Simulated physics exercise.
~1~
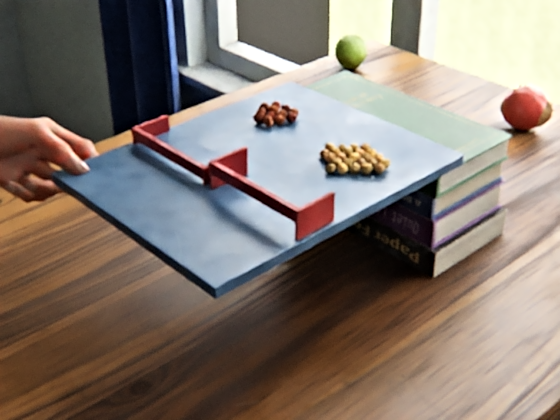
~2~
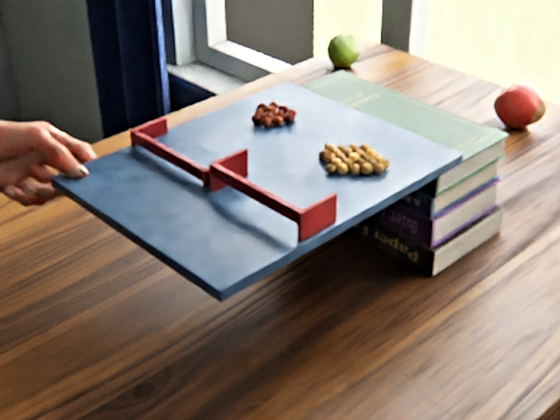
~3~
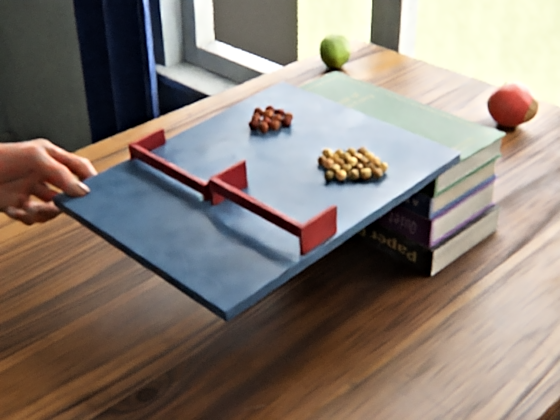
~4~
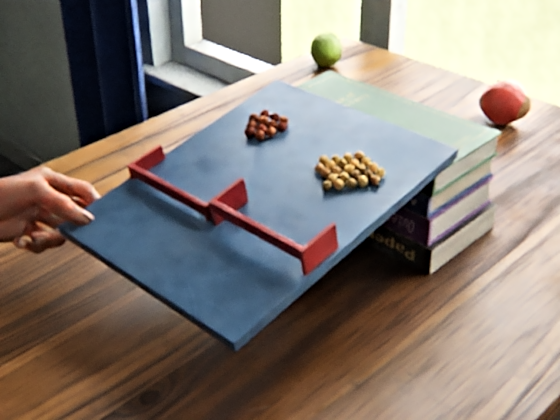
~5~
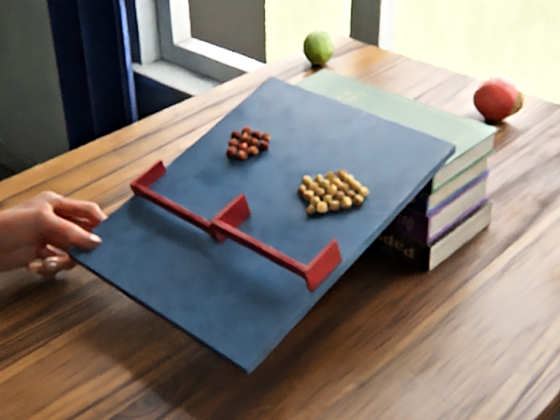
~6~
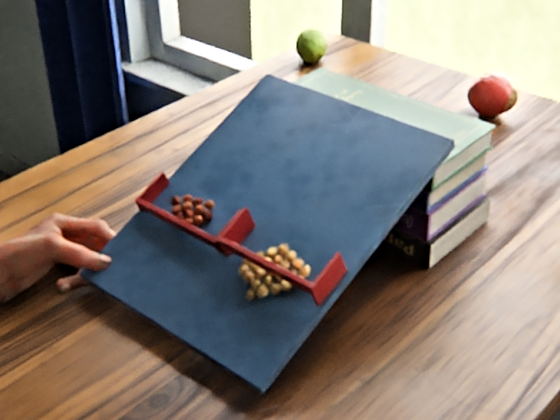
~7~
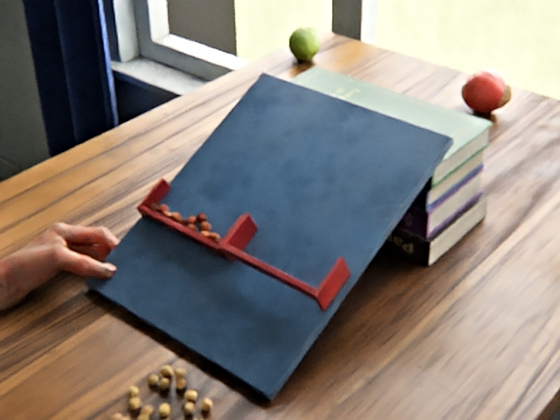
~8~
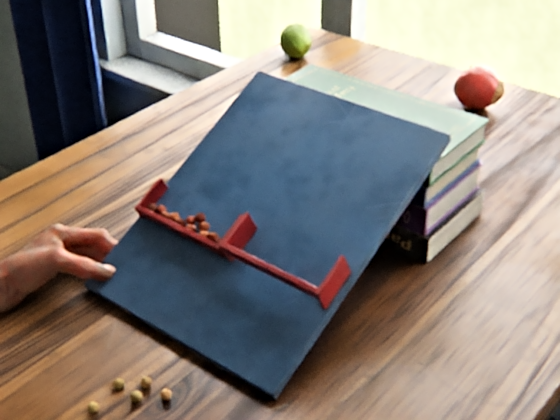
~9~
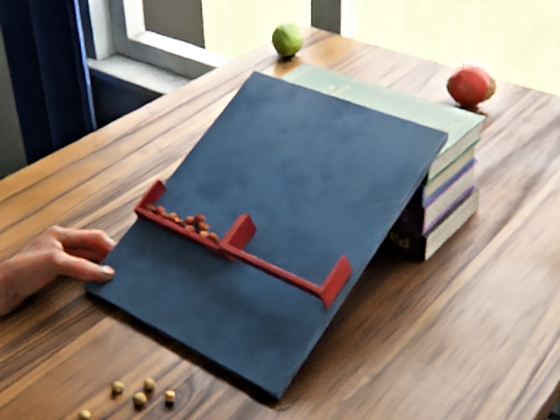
On a wooden table by a window, a hand lowers one end of a blue board propped on books, and two clusters of small beads slide toward red barriers; the tan ones pass beneath and scatter onto the table, while the reddish-brown ones stay caught behind theirs.
